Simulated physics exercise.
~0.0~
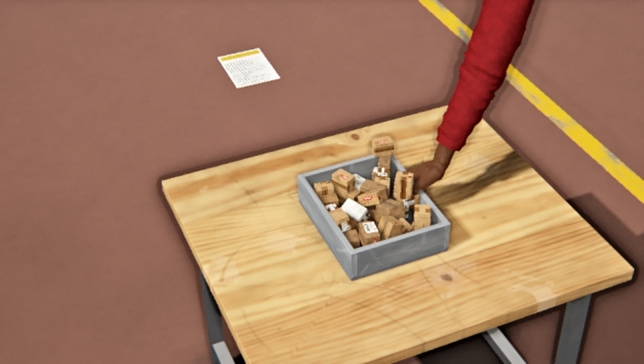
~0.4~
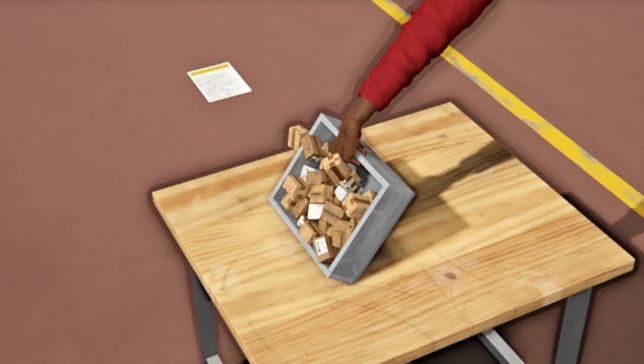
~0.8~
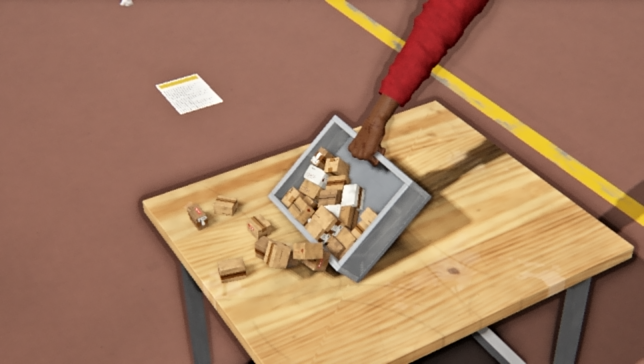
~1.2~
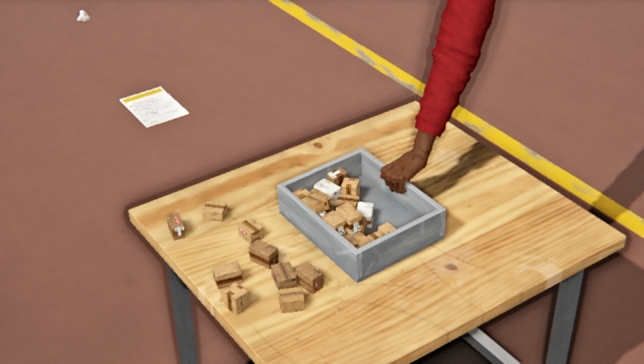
A red-sleeved arm tilts a grey container leftward, spilling some little parcels, then lowers it.
